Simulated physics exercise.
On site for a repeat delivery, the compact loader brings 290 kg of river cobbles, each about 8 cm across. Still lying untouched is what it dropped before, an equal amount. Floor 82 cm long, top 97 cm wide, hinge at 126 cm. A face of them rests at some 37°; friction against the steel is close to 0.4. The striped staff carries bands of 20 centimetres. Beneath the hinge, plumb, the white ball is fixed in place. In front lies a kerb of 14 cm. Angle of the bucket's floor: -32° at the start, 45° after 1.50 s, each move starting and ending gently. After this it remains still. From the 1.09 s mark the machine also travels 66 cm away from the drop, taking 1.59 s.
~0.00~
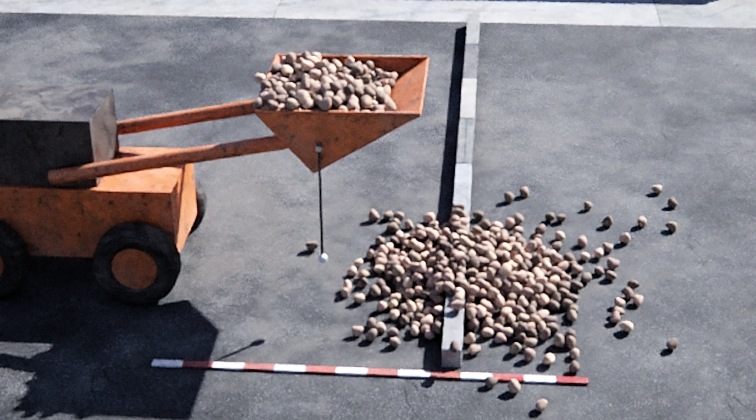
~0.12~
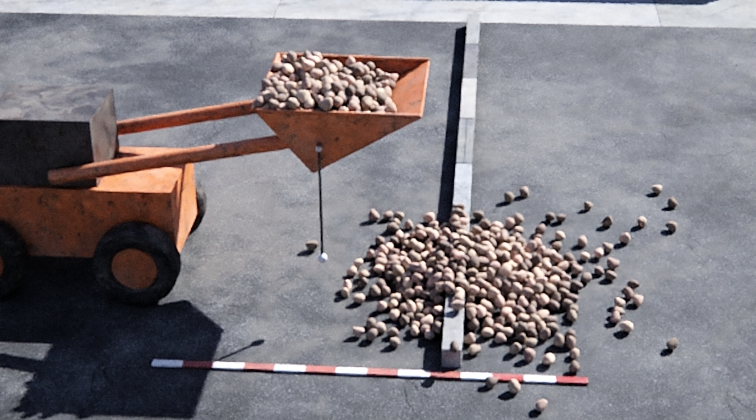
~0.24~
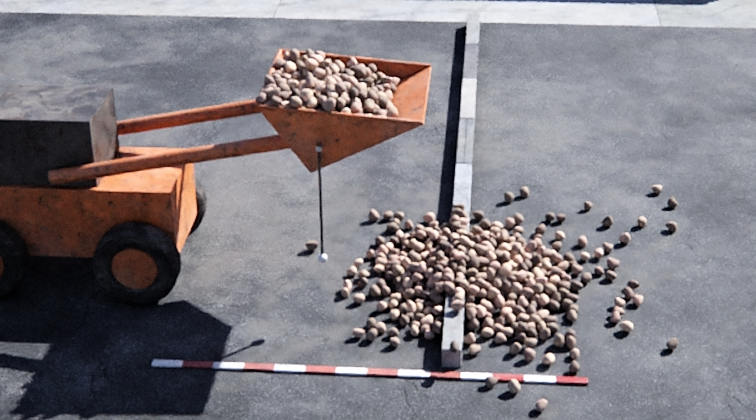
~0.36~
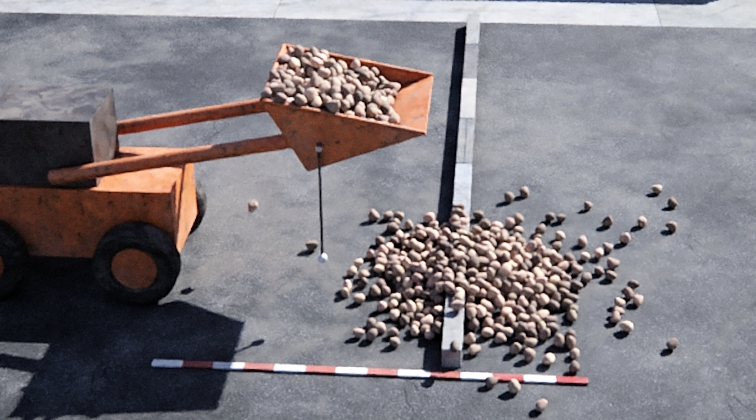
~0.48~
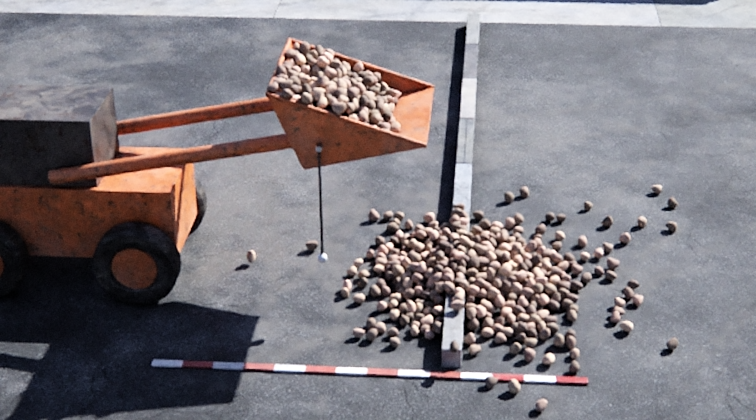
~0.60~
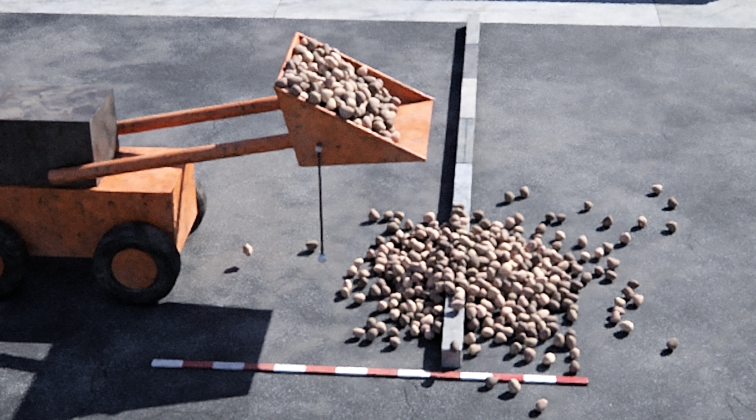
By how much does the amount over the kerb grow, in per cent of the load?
About 14 per cent.
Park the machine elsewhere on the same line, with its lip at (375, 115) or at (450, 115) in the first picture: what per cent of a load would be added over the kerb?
Near 0 in a hundred first, near 40 in a hundred second.
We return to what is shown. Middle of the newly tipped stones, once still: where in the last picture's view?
Around (412, 263).
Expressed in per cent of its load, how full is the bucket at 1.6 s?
Roughly 10 per cent is still inside.
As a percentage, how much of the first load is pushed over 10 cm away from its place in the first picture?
Close to 10 in a hundred of them.
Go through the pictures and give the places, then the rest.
Lip at (420, 115), floor tilted -32°, highest stones at (319, 66). The earlier load is highest near (456, 265), 21 cm above ground level, 44 % on this side of the kerb, 57 % over the kerb, in the first picture.
Lip at (421, 117), floor tilted -31°, highest stones at (313, 65); the stones move at 0.1 m/s on average, in the second picture.
Lip at (423, 123), floor tilted -27°, highest stones at (306, 64); the stones move at 0.2 m/s on average, in the third picture.
The bucket is at -21°, its lip at (425, 133); the top of the load is at (304, 62); the stones move at 0.2 m/s on average, in the fourth picture.
Lip at (426, 146), floor tilted -13°, highest stones at (302, 58); the stones move at 0.3 m/s on average, in the fifth picture.
Lip at (425, 160), floor tilted -5°, highest stones at (306, 54); the stones move at 0.3 m/s on average, in the sixth picture.
After 1.1 s the floor is at 33°; in per cent of one load, 92 in the bucket, 52 on this side of the kerb, 57 over the kerb; the foremost stones are at (651, 248).
After 1.6 s the floor is at 45°; in per cent of one load, 11 in the bucket, 127 on this side of the kerb, 63 over the kerb; the foremost stones are at (651, 248).
After 3.1 s the floor is at 45°; in per cent of one load, 0 in the bucket, 130 on this side of the kerb, 71 over the kerb; the foremost stones are at (651, 248).
After 5.6 s the floor is at 45°; in per cent of one load, 0 in the bucket, 130 on this side of the kerb, 71 over the kerb; the foremost stones are at (651, 248). Net gain over the kerb, 14.
